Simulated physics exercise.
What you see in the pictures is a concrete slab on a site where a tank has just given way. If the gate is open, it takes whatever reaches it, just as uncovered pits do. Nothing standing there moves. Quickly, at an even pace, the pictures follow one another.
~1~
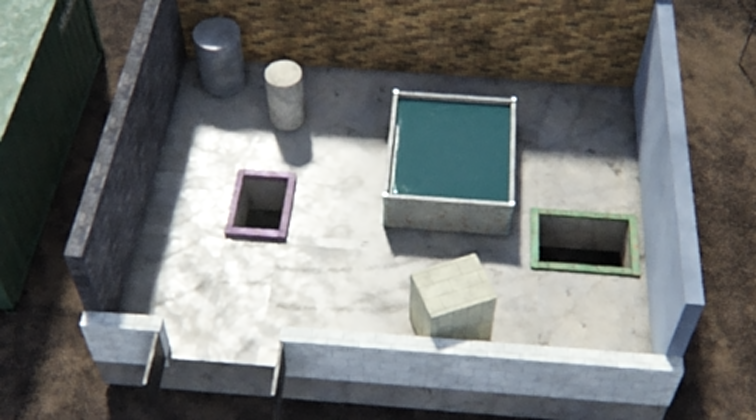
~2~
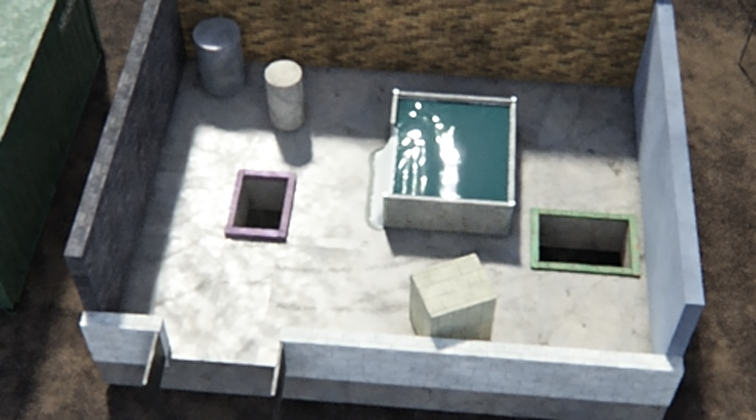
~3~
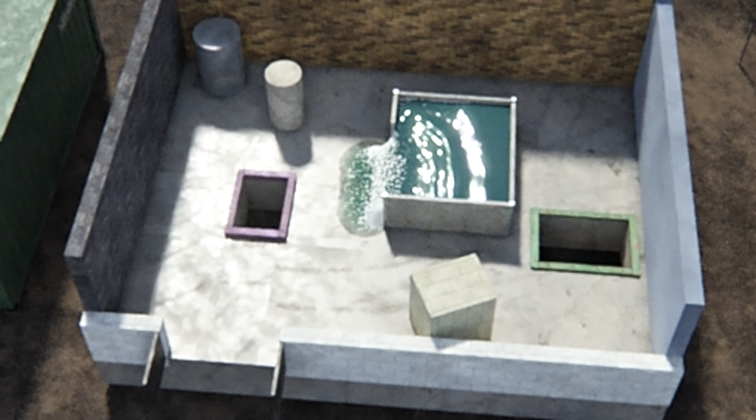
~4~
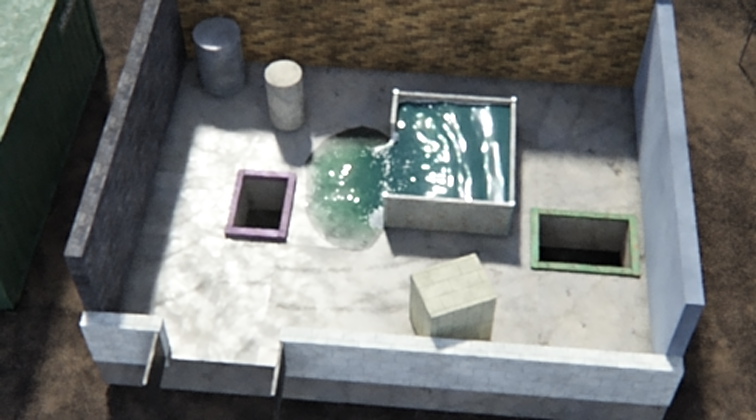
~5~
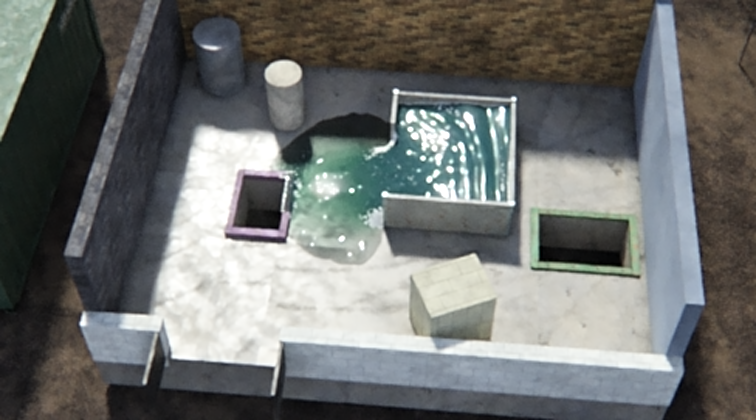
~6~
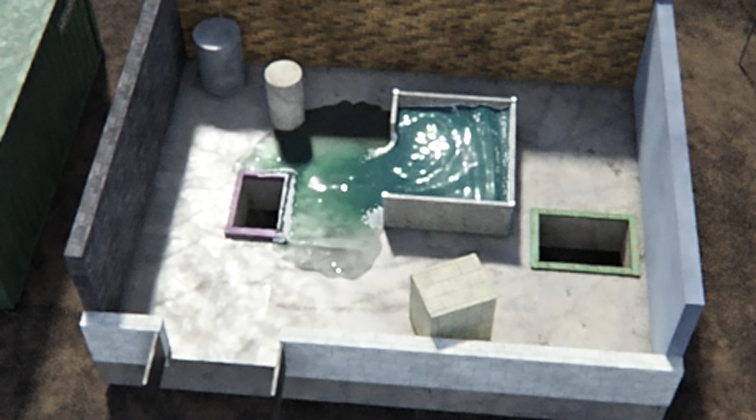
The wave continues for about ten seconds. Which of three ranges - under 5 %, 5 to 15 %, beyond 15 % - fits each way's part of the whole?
In order: The gate goes higher than fifteen per cent. The purple pit goes higher than fifteen per cent. The green pit stays lower than five per cent.
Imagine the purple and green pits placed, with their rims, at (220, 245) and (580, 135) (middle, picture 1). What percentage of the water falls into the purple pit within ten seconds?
Out of a hundred parts, 10 go to purple.
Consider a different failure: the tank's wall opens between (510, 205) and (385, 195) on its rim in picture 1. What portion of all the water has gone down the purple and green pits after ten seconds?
The purple pit takes 0 per cent and the green pit 20 per cent.
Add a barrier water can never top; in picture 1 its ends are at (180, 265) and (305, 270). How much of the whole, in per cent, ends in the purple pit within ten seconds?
Share for the purple pit - 25 percent.
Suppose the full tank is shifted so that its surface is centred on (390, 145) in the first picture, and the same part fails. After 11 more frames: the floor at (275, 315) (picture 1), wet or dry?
Looking at that spot, it would be inundated.
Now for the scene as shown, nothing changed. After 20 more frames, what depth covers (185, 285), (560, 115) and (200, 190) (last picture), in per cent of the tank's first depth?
Approx. values, in order: 8 %, 0 %, 4 %.
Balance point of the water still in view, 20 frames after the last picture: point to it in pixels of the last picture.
Centre: Close to (329, 180).
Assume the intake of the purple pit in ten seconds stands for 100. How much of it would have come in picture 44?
It would be roughly 100 percent of the ten-second total.
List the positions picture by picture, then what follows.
In the first picture, the open tank at (451, 149) is whole and still.
In the second picture, the front is at (372, 225), out from the gap at (391, 177).
In the third picture, water pours out at (390, 179) and has run to (353, 230).
In the fourth picture, the front is at (311, 163), out from the gap at (390, 180).
In the fifth picture, the front is at (279, 161), out from the gap at (390, 180).
In the sixth picture, water pours out at (390, 180) and has run to (238, 169).
A moment on, water covers 25 % of the floor; the gate 0 %, the purple pit 7 %, the green pit 0 %.
Next, water covers 40 % of the floor; the gate 0 %, the purple pit 14 %, the green pit 0 %.
Then, water covers 45 % of the floor; the gate 5 %, the purple pit 19 %, the green pit 0 %.
Later, water covers 60 % of the floor; the gate 12 %, the purple pit 21 %, the green pit 0 %.
In the end, water covers 80 % of the floor; the gate 20 %, the purple pit 21 %, the green pit 0 %.
